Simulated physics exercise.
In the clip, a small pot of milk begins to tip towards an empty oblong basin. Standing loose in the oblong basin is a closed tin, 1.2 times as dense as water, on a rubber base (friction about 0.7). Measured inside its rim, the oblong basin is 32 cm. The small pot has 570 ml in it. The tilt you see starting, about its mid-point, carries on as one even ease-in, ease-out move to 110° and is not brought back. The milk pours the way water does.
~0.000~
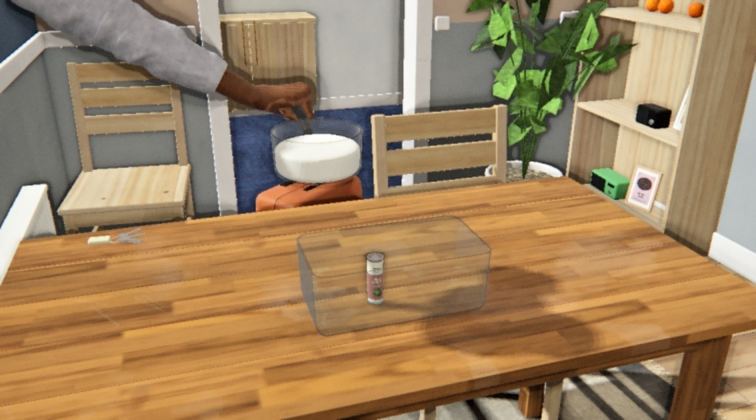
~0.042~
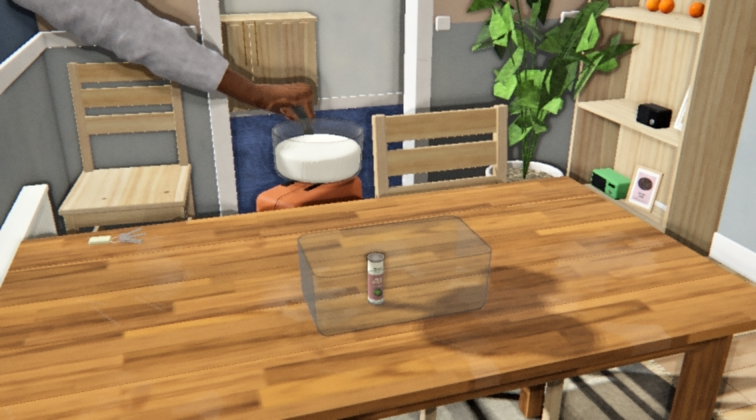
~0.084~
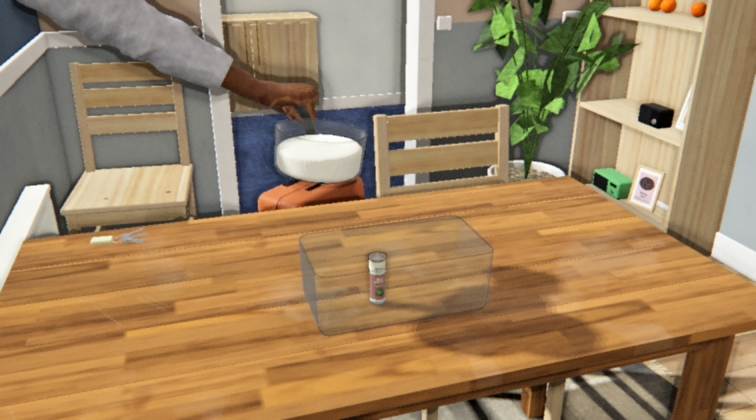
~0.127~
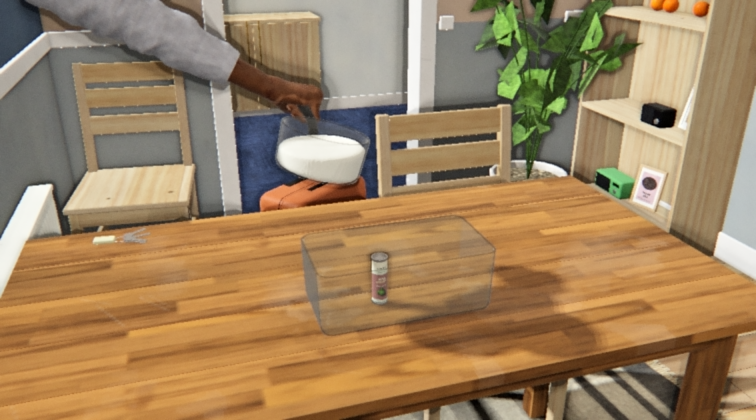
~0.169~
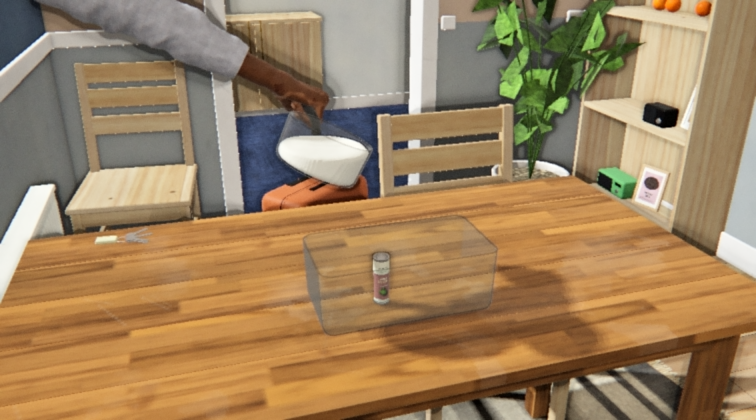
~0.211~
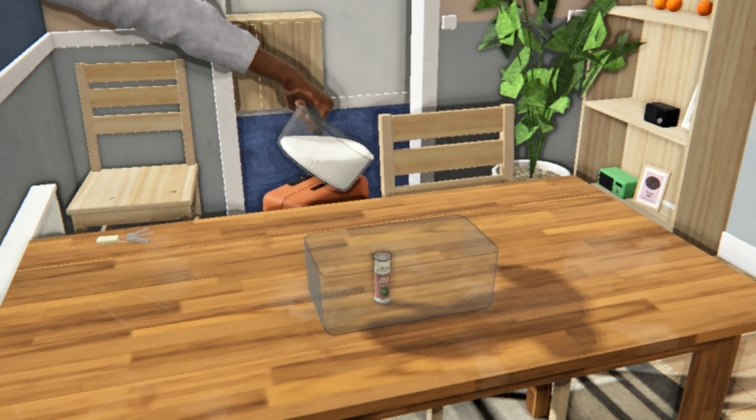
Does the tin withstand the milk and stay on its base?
It is left on its base.
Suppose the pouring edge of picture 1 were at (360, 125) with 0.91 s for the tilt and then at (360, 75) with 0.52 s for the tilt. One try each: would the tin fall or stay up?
Run one: It tumbles. Run two: It tumbles.
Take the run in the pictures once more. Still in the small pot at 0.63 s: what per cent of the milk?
Roughly 3 percent remains.
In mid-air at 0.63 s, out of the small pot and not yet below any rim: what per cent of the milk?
Airborne fraction: Approx. 8 %.
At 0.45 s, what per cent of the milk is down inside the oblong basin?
Close to 20 in a hundred.
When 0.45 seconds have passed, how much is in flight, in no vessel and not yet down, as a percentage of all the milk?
I'd put it at about 64 percent.
Then, 0.45 s in, the tilt is 106° and 17 per cent is still to pour; the tin stands where it began.
Then, 0.63 s in, the tilt is 110° and 3 per cent is still to pour; the tin stands where it began.
Then, 0.82 s in, the tilt is 110° and 0 per cent is still to pour; the tin leans 6°.
Then, 1.02 s in, the tilt is 110° and 0 per cent is still to pour; the tin stands 1 cm from where it began.
Finally, the tin stands where it began.
